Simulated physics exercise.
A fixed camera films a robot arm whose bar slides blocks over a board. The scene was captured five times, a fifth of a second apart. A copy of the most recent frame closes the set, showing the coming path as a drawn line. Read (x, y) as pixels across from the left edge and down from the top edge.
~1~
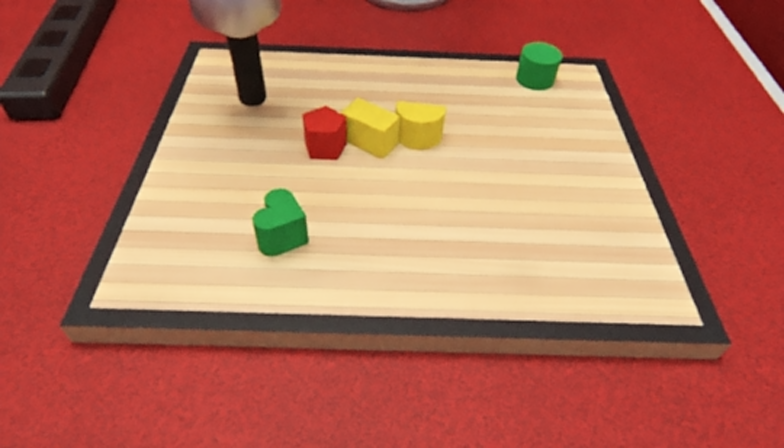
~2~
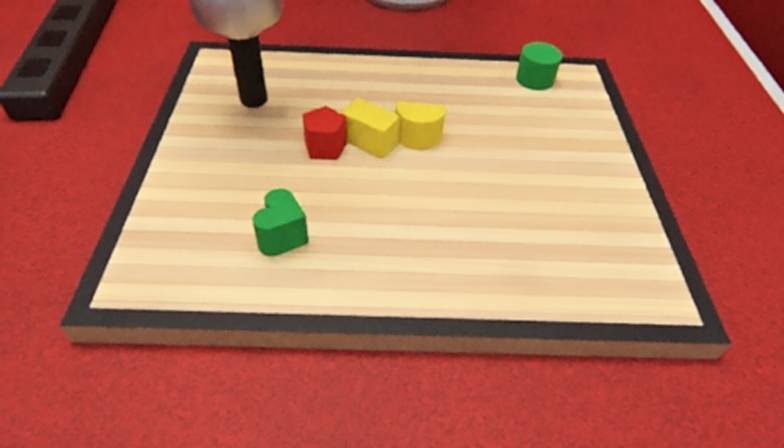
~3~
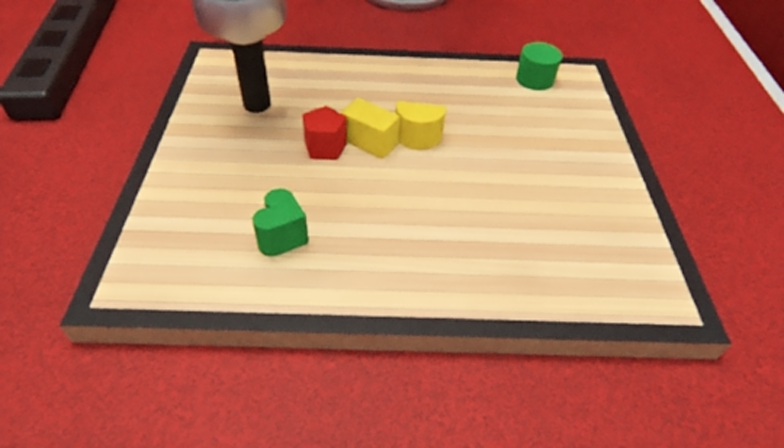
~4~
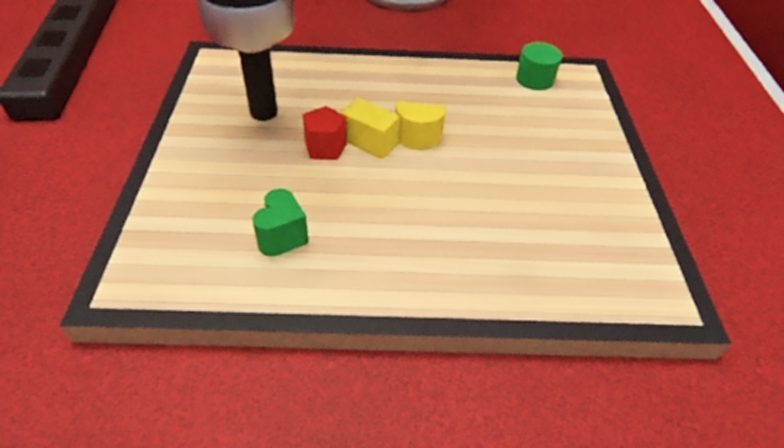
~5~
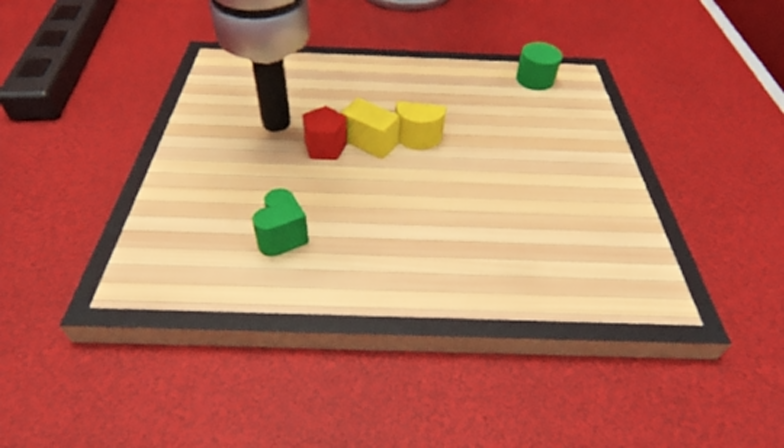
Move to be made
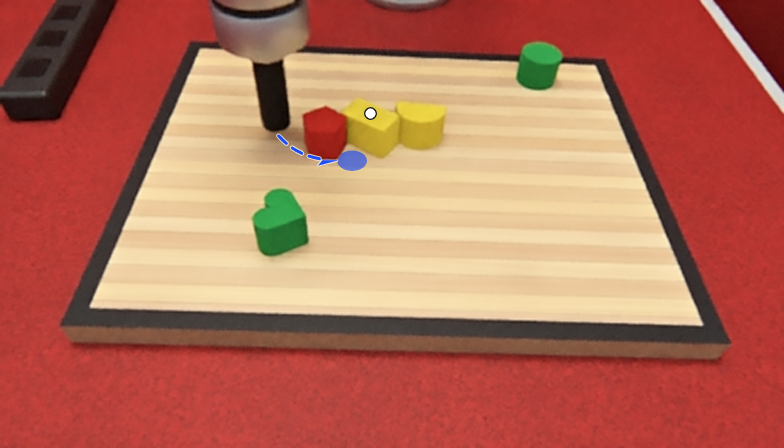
On a striped wooden board edged in black, a red pentagon and two yellow blocks sit in a row between a green heart and a green cylinder. A black bar at the upper left barely moves at first, then slides slightly down and right, nearing the red pentagon; every block stays still.
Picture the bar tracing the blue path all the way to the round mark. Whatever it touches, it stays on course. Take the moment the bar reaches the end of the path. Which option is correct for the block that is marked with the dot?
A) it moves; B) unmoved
The answer is A.
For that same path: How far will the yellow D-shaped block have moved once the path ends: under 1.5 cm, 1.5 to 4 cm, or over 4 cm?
Its final spot will lie 1.5 to 4 cm from the current one.
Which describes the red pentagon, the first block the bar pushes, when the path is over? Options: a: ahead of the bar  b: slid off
The answer is a.
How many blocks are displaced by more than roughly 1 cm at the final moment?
The push moves three or more blocks more than 1 cm.
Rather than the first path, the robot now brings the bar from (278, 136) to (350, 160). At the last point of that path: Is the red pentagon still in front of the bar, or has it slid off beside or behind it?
It will keep going ahead of the bar.
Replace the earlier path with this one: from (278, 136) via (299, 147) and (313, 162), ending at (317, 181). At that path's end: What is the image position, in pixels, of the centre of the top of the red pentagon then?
Expect it around (345, 128).
Drawn move, from (278, 136) via (296, 150) and (322, 159), ending at (352, 161); the dot is on the yellow oblong.
On the path given first. Halfway along, bar at (308, 143); red pentagon at (341, 123); yellow oblong at (374, 112).
At the end, bar at (352, 148); red pentagon at (385, 127); yellow oblong at (396, 106); yellow D-shaped block at (443, 103).
